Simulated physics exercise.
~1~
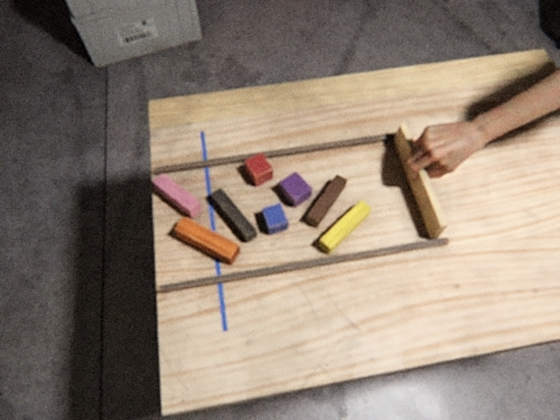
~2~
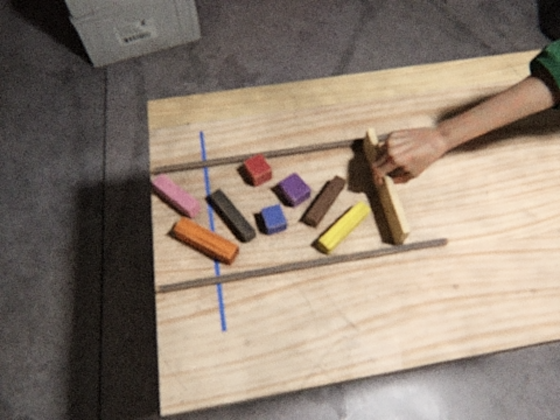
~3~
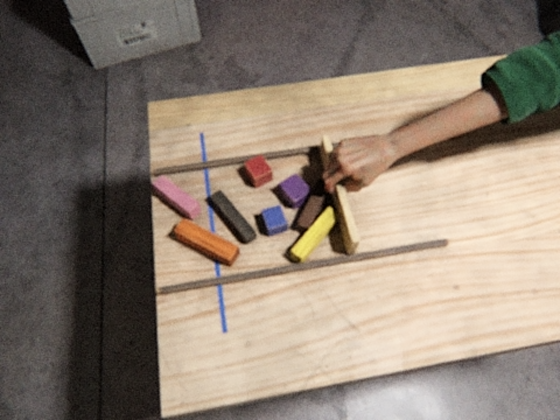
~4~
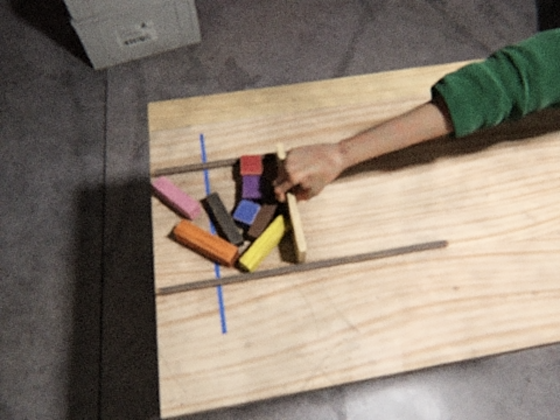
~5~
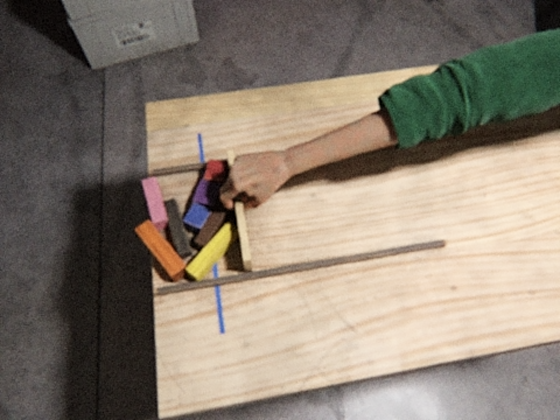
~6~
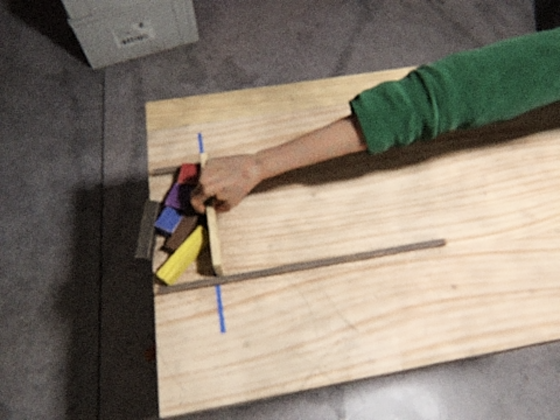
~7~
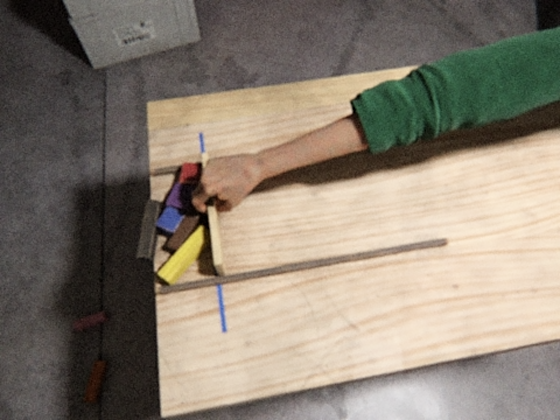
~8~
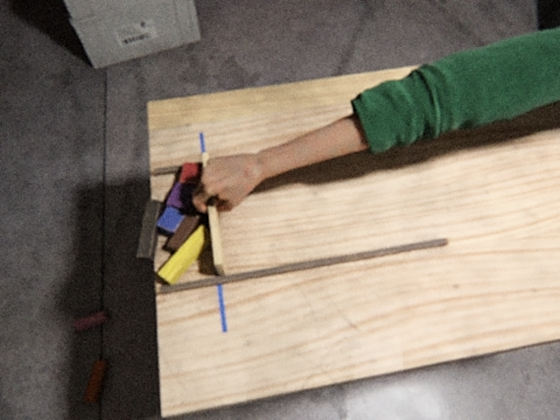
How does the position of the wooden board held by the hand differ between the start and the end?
At the start the board stands well to the right of the blocks, near the right ends of the dark rails. By the end it has moved far to the left and rests at the blue tape line, close to the table's left edge.
Hand sliding a wooden board left across a tabletop, bunching colourful blocks together and pushing the orange and pink ones off the edge.
